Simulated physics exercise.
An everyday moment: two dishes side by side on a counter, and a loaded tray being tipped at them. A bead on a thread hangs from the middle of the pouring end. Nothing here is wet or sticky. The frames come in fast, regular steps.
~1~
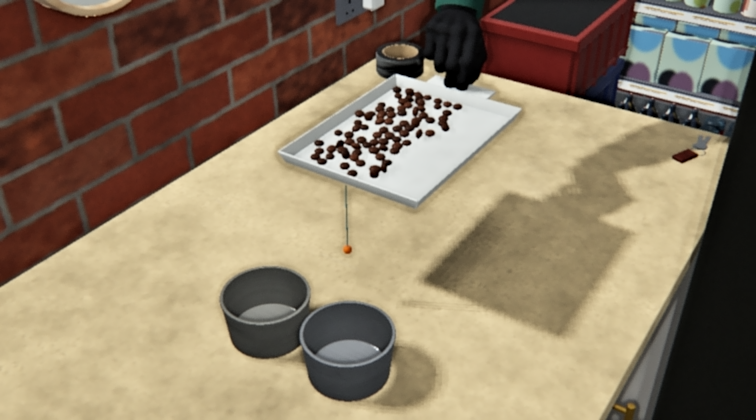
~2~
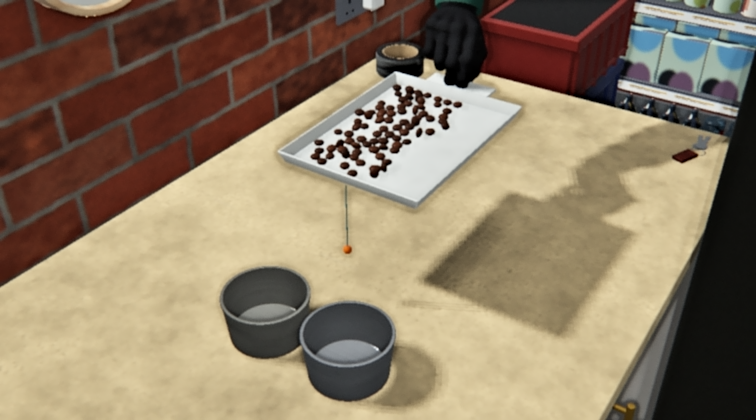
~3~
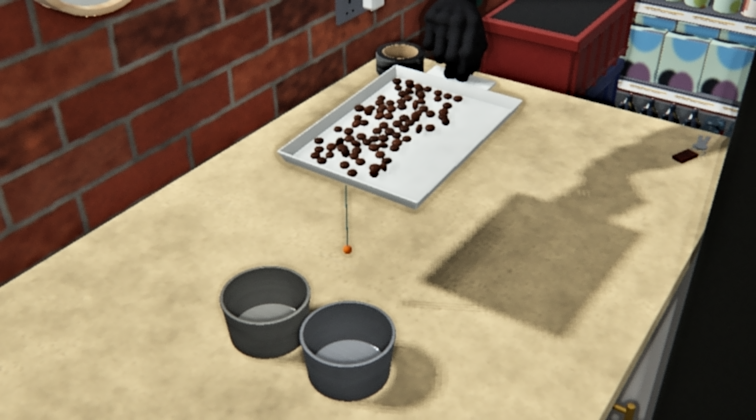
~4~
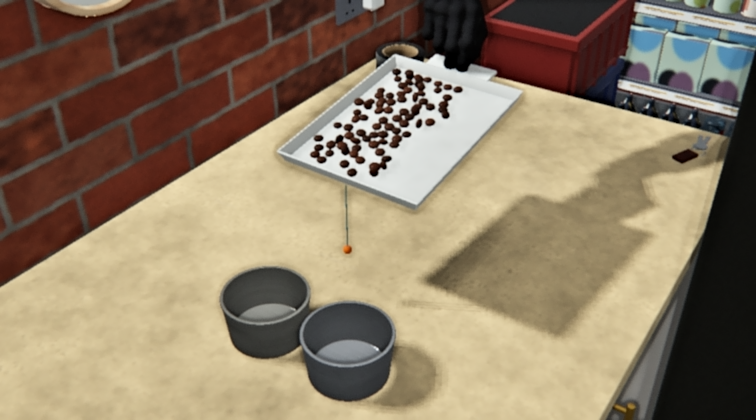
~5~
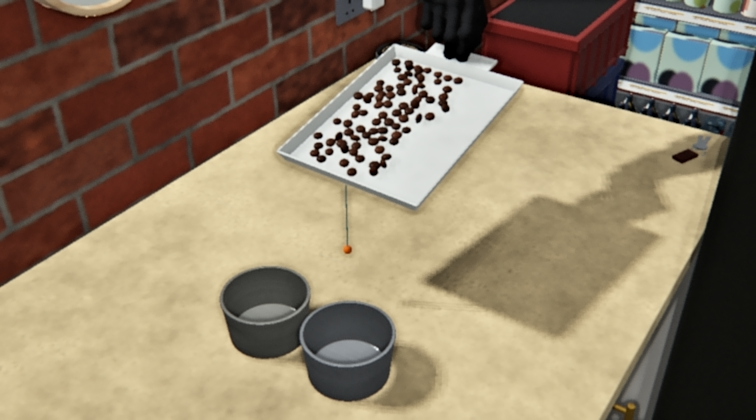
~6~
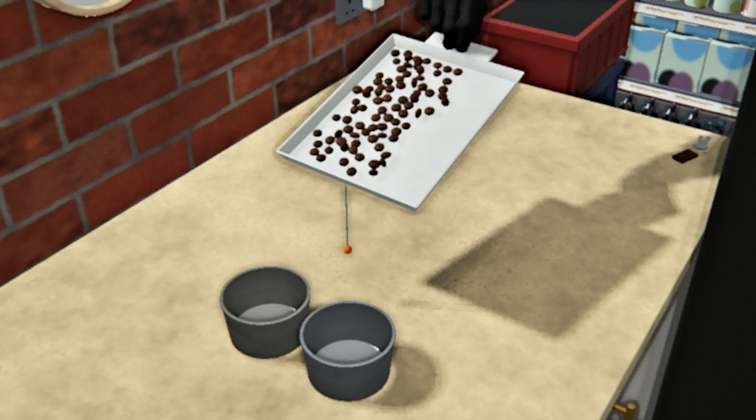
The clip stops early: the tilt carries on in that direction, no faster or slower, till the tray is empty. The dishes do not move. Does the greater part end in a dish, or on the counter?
The two hold only the smaller part of the load.
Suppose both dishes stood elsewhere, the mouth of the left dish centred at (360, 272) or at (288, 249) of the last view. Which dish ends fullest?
In turn: The left one; the right dish.
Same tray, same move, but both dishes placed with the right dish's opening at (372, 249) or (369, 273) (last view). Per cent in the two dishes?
In turn 0 and 50 in a hundred.
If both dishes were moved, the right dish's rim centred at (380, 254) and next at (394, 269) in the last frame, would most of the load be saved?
The first try: Under half. The second: Under half.
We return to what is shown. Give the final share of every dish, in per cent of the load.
Left dish near 0 in a hundred; right dish near 0.
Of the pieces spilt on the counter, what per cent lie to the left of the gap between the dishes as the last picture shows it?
It comes to 10 per cent or so.
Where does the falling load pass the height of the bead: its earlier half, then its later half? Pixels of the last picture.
Early half (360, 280), late half (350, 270).
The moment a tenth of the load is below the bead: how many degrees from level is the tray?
At some 60 degrees.
Shortly afterwards, tray tipped steeply; the bulk on the tray; a little outside both; near a quarter in the air.
Next, tray tipped right over; only a few in the right dish; only a few in the left dish; the bulk outside both; near a quarter in the air.
Some moments later, tray tipped past a quarter turn; only a few in the right dish; only a few in the left dish; all but a few outside both.
In the end, tray tipped past a quarter turn; only a few in the right dish; only a few in the left dish; all but a few outside both.
